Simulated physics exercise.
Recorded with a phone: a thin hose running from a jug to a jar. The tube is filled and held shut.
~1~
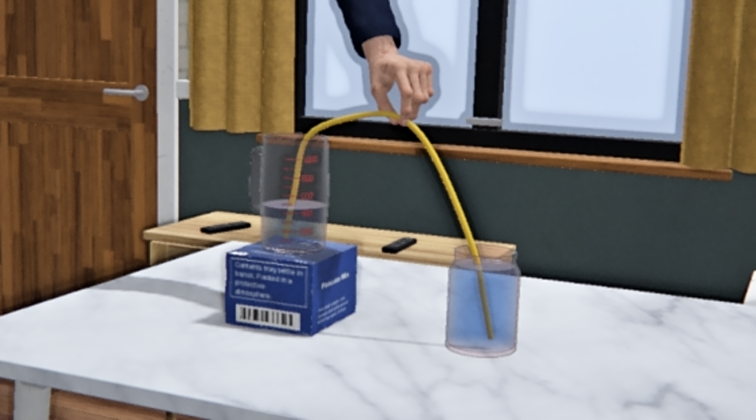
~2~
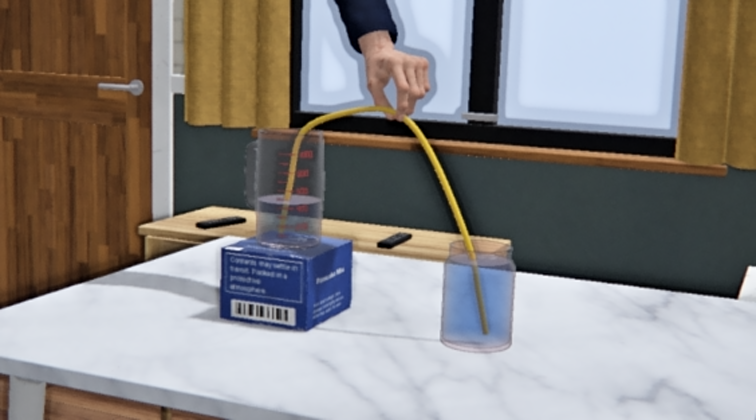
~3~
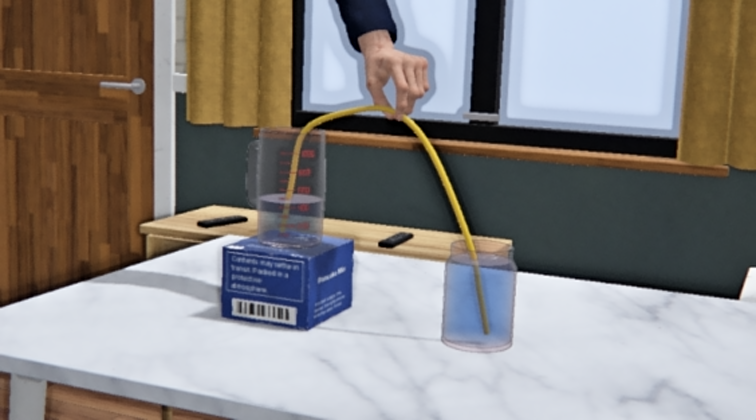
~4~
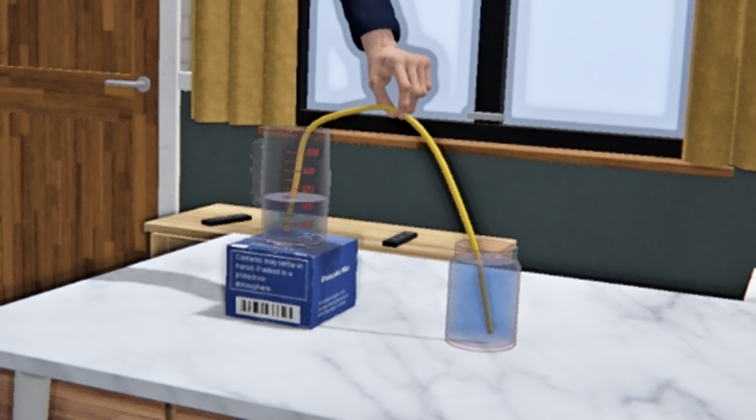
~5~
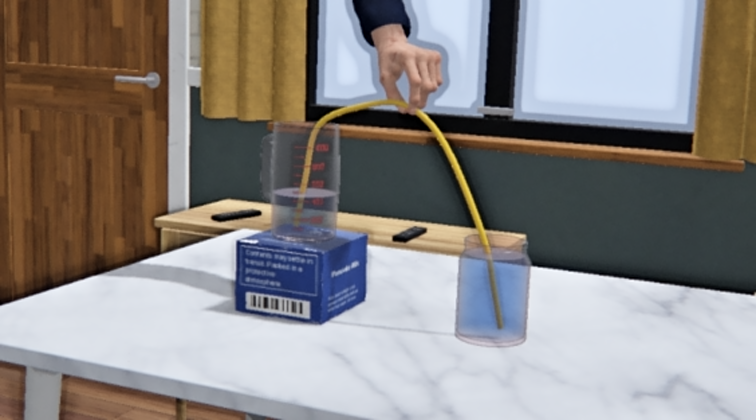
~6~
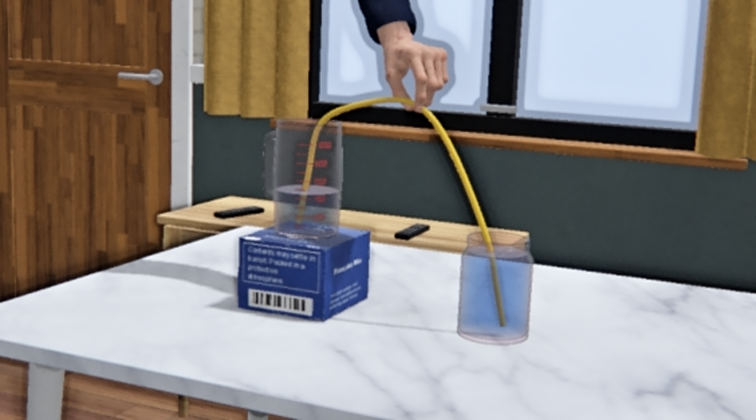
Only the camera moves, swaying slightly in a room with a wooden door, mustard curtains and a dark-framed window, seen from just above a white marbled tabletop. A dark-sleeved hand pinches a yellow hose arching from a clear jug on a blue packet at left to a jar of bluish liquid at right. The hand, hose and both liquid levels stay still throughout.
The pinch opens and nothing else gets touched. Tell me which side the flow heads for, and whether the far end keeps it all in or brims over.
Dyed water goes: The right side; receiving: Brims over.
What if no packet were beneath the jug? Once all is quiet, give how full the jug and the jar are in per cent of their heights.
About 55 percent first and 65 percent second.
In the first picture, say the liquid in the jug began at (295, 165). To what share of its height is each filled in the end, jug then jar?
The first settles near 15 per cent, the second near 100 per cent.
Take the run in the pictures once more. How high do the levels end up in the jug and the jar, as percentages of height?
They settle close to 15 and 100 percent of their heights.
Shortly, the jug is about a third full; the jar is nearly full.
Then, the jug is about a quarter full; the jar is full to the brim; the lower one has lost some.
At the finish, the jug is nearly empty; the jar is full to the brim; the lower one has lost some; the two surfaces are level.
